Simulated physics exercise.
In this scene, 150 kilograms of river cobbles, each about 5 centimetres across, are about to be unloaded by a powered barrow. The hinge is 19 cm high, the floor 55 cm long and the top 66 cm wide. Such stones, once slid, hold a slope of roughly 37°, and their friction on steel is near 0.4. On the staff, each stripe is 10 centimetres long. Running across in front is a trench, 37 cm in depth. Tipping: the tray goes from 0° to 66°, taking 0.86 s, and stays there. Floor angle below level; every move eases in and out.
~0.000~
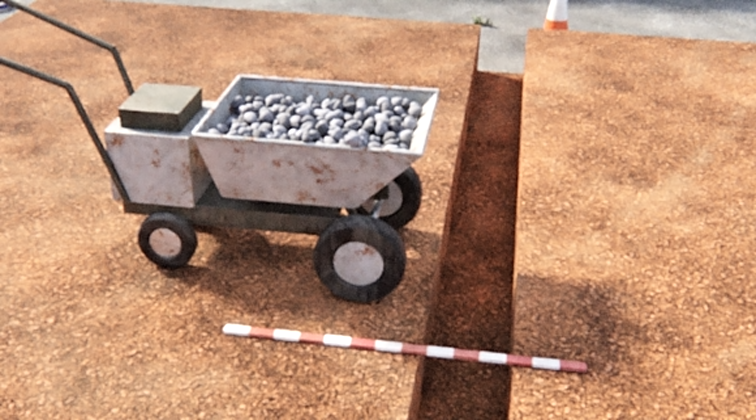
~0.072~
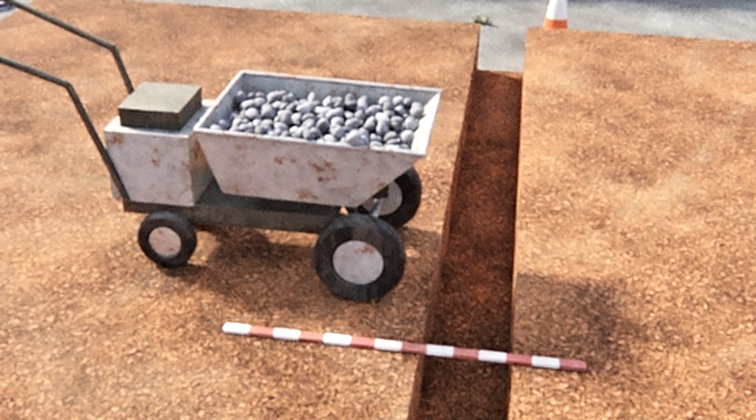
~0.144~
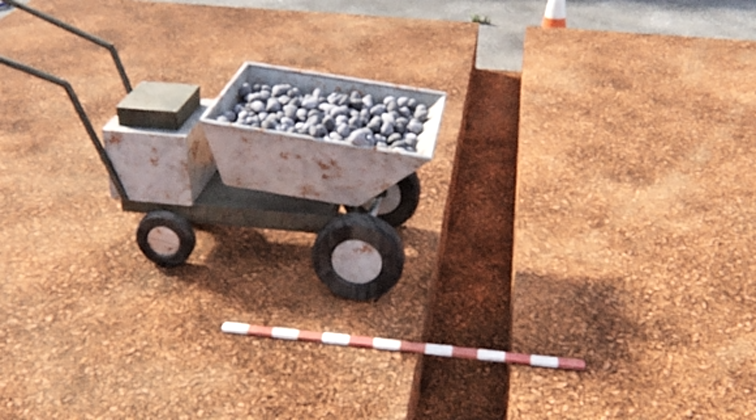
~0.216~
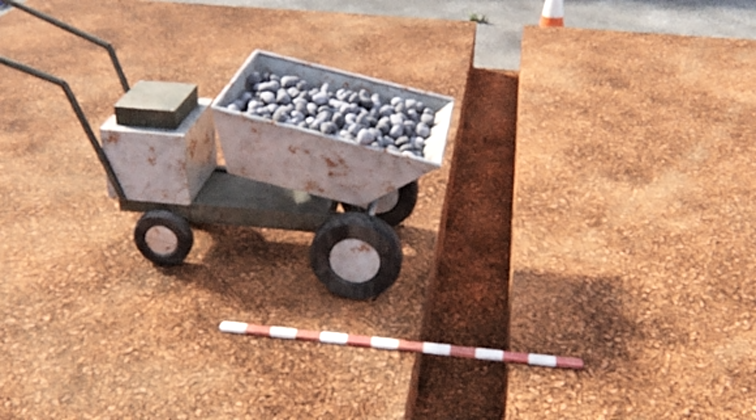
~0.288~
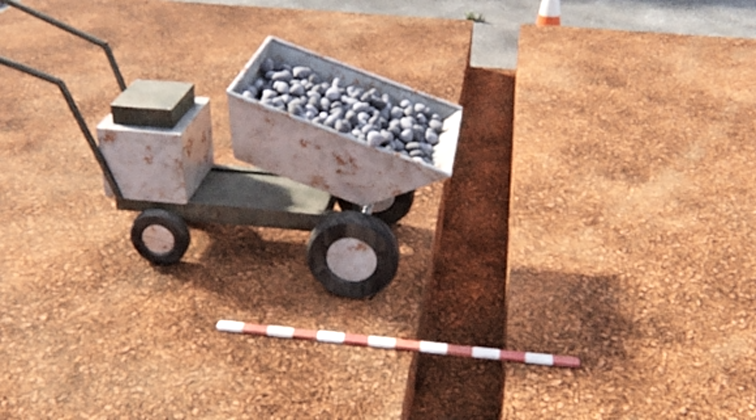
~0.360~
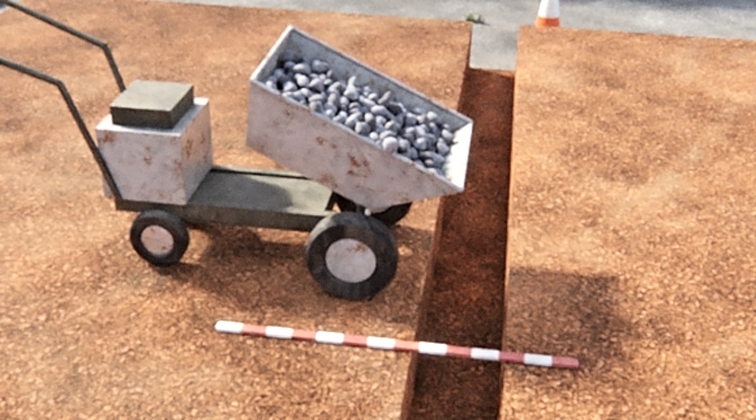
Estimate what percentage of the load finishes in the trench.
Roughly 35 percent.
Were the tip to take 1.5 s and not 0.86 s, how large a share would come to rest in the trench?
It'd be some 40 per cent.
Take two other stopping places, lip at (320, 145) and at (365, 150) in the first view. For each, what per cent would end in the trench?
I'd say some 95 per cent and some 80 per cent.
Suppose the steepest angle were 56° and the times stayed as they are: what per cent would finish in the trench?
Share in trench: Approx. 30%.
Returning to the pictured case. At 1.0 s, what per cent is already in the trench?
Close to 5 per cent has got there by then.
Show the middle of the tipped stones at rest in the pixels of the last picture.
Somewhere around (547, 274) in the last picture.
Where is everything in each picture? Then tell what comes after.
In the first frame, the tray is at 0°, its lip at (422, 154); the top of the load is at (328, 112).
In the second frame, the tray is at 1°, its lip at (425, 155); the top of the load is at (305, 109); the stones move at 0.3 m/s on average.
In the third frame, the tray is at 5°, its lip at (431, 159); the top of the load is at (297, 102); the stones move at 0.5 m/s on average.
In the fourth frame, lip at (441, 165), floor tilted 10°, highest stones at (272, 89); the stones move at 0.7 m/s on average.
In the fifth frame, the tray is at 17°, its lip at (450, 175); the top of the load is at (279, 77); the stones move at 0.9 m/s on average.
In the sixth frame, the tray is at 25°, its lip at (462, 190); the top of the load is at (297, 66); the stones move at 1.0 m/s on average.
After 0.6 s the floor is at 55°; 100 % in the tray; the foremost stones are at (481, 210).
After 1.0 s the floor is at 66°; 73 % in the tray, 3 % in the trench, 24 % past the trench; the foremost stones are at (577, 290).
After 1.3 s the floor is at 66°; 30 % in the tray, 7 % in the trench, 63 % past the trench; the foremost stones are at (713, 295).
After 3.3 s the floor is at 66°; 0 % in the tray, 35 % in the trench, 65 % past the trench; the foremost stones are past the picture's edge.
